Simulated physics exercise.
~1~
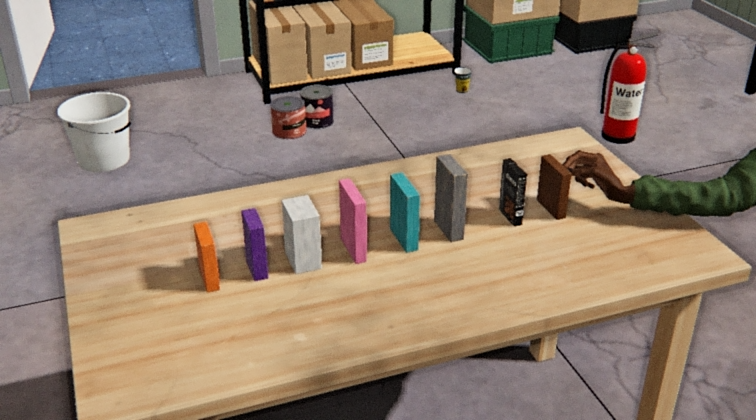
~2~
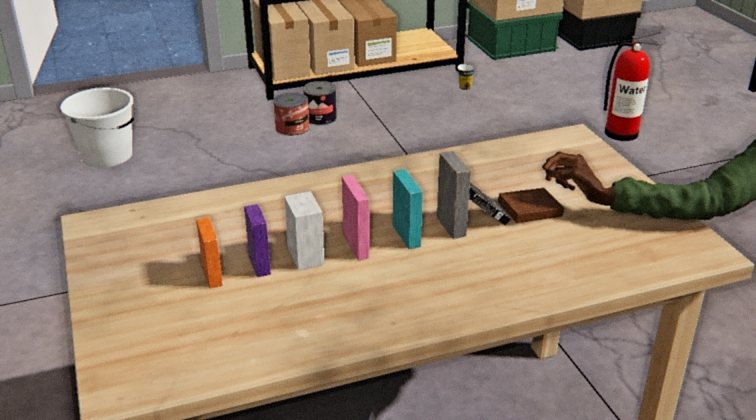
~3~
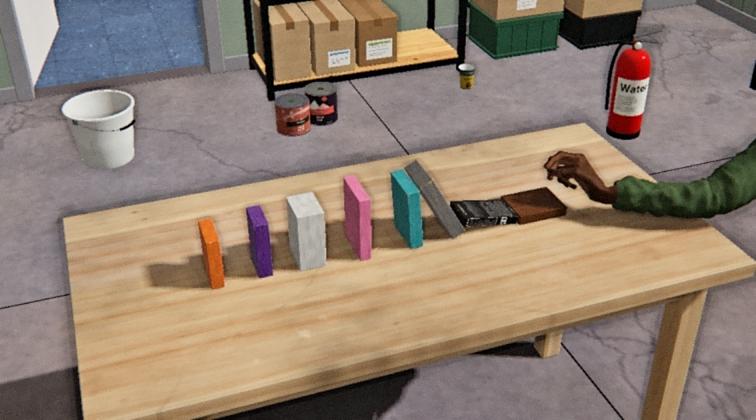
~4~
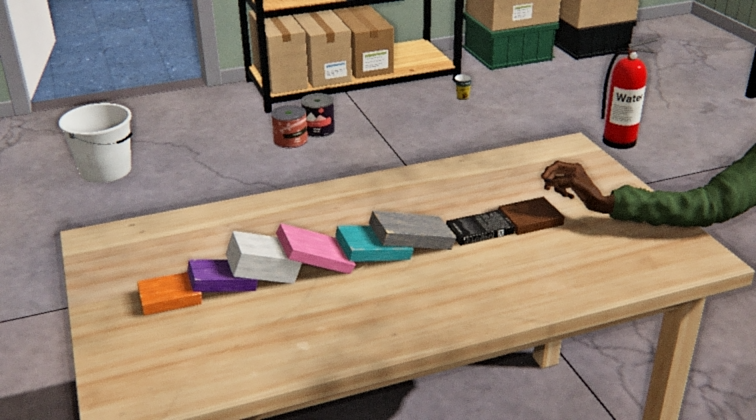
A hand tips the brown board, and the upright row topples leftward across the table.
